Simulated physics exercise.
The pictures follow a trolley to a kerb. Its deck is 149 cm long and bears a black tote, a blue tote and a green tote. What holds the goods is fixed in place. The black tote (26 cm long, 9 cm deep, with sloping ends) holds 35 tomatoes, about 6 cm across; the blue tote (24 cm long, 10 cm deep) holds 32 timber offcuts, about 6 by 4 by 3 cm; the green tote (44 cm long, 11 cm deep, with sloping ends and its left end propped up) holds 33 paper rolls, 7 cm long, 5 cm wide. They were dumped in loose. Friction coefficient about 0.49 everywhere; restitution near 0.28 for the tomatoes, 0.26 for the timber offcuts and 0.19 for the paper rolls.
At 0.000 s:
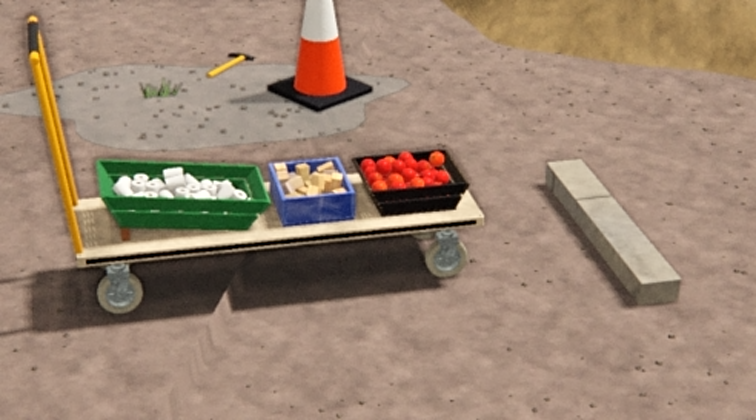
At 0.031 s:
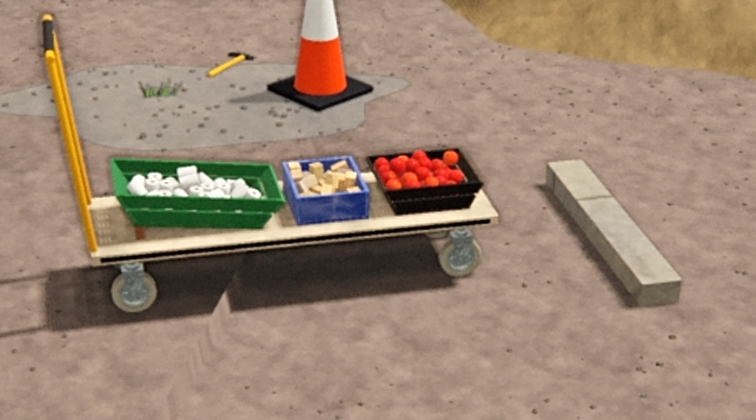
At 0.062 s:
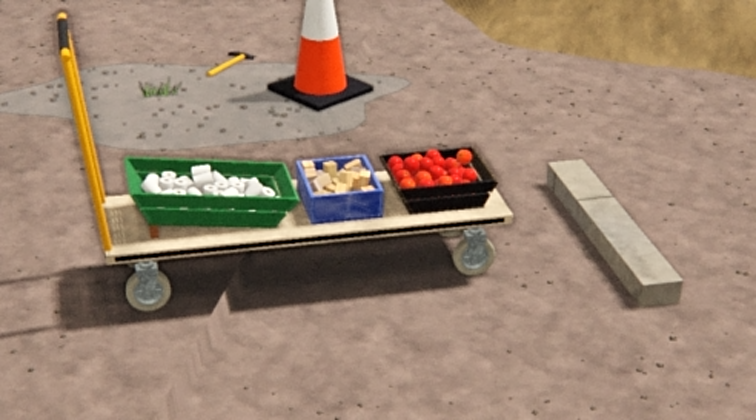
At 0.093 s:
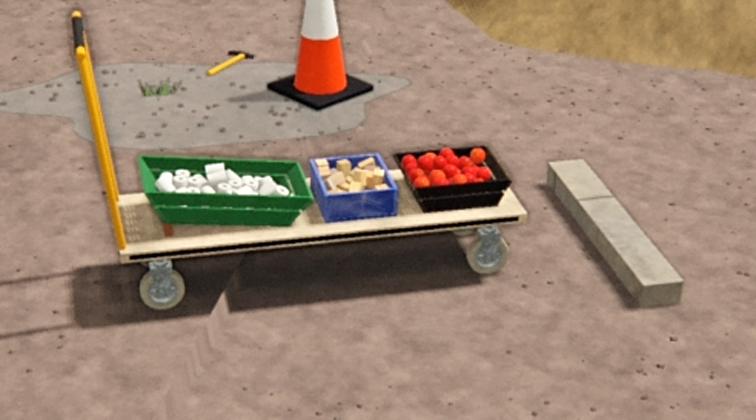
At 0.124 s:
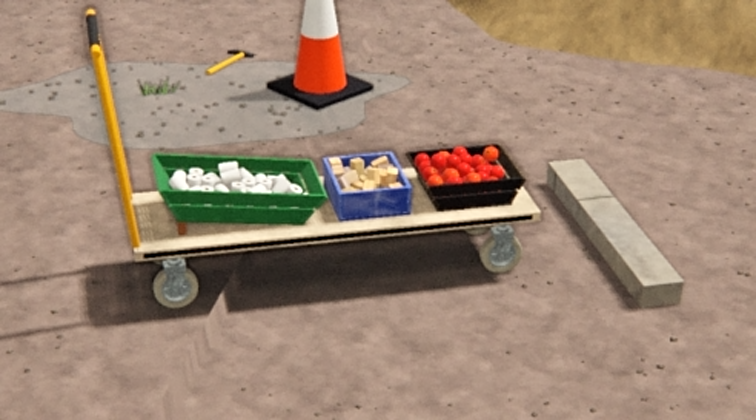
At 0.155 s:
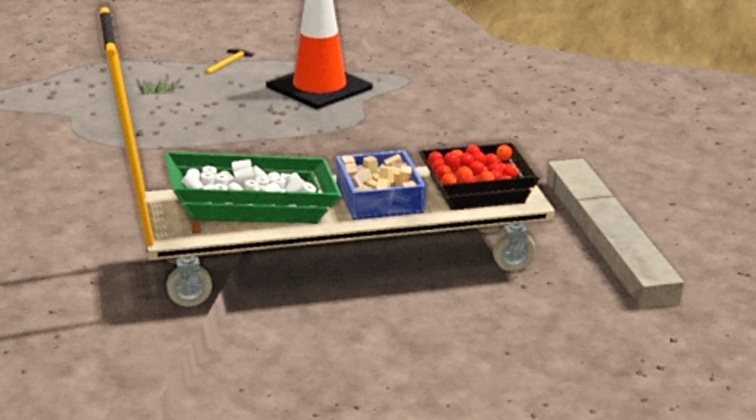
A trolley carrying green, blue and black totes rolls slowly rightward across the ground.
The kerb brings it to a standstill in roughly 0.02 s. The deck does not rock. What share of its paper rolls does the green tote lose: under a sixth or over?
It sheds under a sixth of them.
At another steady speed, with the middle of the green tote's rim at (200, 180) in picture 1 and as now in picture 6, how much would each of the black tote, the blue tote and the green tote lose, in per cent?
Then black tote 0, blue tote 0, green tote 0 per cent.
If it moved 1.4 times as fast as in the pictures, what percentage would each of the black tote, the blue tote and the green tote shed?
In that case black tote 20, blue tote 0, green tote 20 per cent.
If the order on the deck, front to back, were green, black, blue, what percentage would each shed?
Then black tote 10, blue tote 0, green tote 10 per cent.
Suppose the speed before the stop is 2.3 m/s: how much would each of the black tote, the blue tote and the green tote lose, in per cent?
In that case black tote 20, blue tote 0, green tote 20 per cent.
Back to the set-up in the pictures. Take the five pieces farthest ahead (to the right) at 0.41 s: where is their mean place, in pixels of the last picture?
At about (582, 154).
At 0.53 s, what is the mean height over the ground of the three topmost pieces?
About 46 cm.
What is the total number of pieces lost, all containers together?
Roughly 2 in all.
After 0.31 s, the wheels strike.
After 0.41 s, 0 of 35 out of the black tote, 0 of 32 out of the blue tote and 0 of 33 out of the green tote.
After 0.53 s, 1 of 35 out of the black tote, 0 of 32 out of the blue tote and 0 of 33 out of the green tote.
After 0.76 s, 1 of 35 out of the black tote, 0 of 32 out of the blue tote and 1 of 33 out of the green tote.
When it is over (at 1.26 s), 1 of 35 out of the black tote, 0 of 32 out of the blue tote and 1 of 33 out of the green tote. Asked share, 1 of 33, 3 per cent.
